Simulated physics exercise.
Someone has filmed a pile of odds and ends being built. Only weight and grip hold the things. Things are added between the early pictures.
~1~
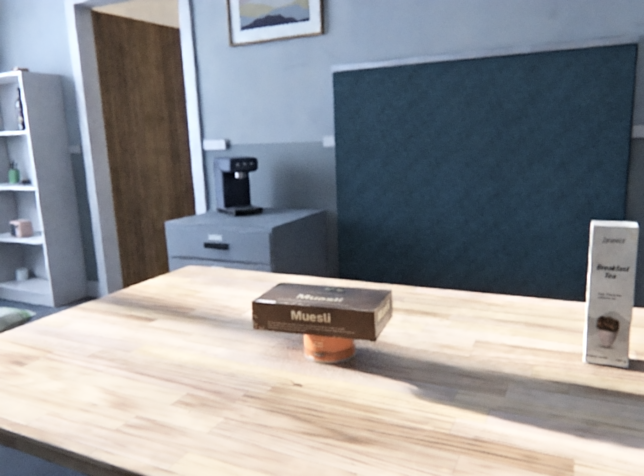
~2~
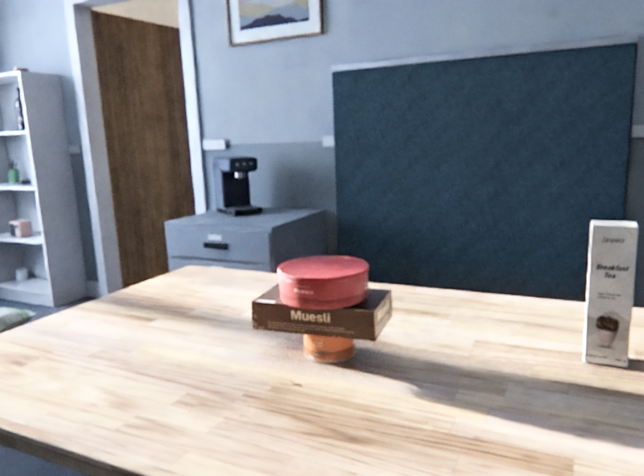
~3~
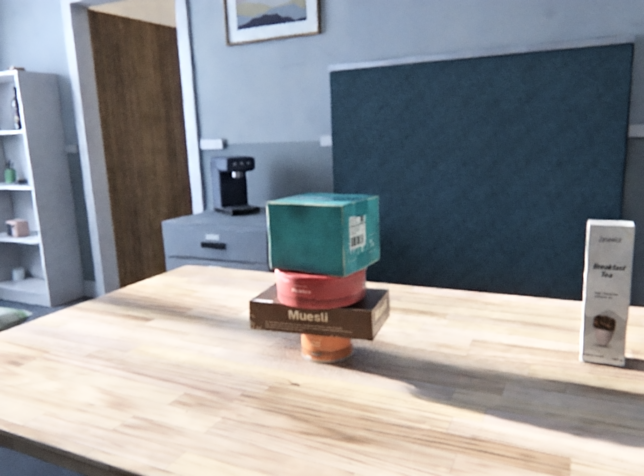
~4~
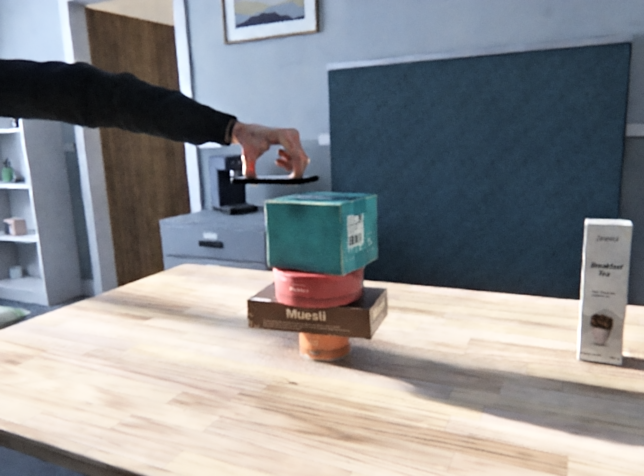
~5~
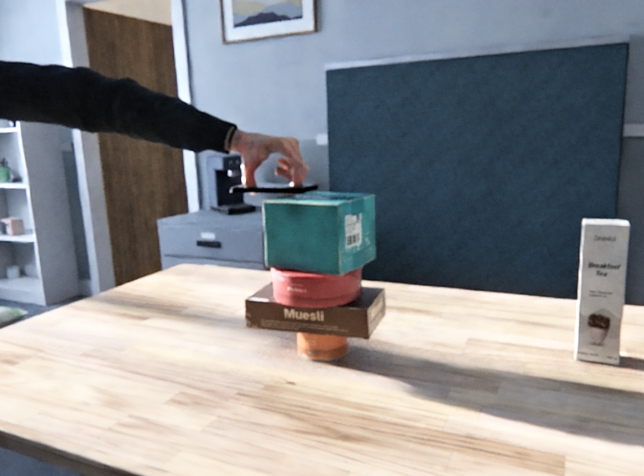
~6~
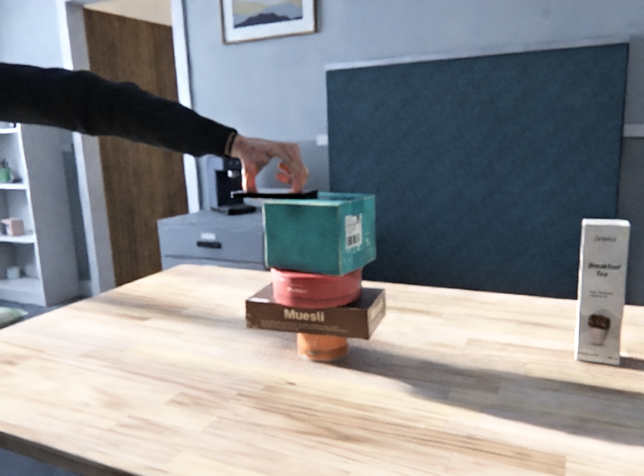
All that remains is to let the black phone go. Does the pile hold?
In the end the pile loses its balance.
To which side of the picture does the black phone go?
To the left.
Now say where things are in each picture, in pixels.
In the first frame, the last thing is not in view yet.
In the second frame, the last thing is not in view yet; white carton (609, 293).
In the third frame, the last thing is not in view yet; brown packet (321, 308).
The fourth frame shows still above its spot; black phone (274, 179).
The fifth frame shows still above its spot; black phone (274, 188); red tub (317, 279).
The sixth frame shows in place under the hand; black phone (275, 194); turquoise box (321, 231).
Then, 0.40 s past the last view, black phone now fallen.
Then, 0.60 s past the last view, things are still on the move.
Then, 0.70 s past the last view, as before.
Then, 1.20 s past the last view, nothing new.
Finally, fallen, black phone; the other 5 still in place. Final places as the last picture's camera would see them, black phone near (232, 337). The pile comes apart.
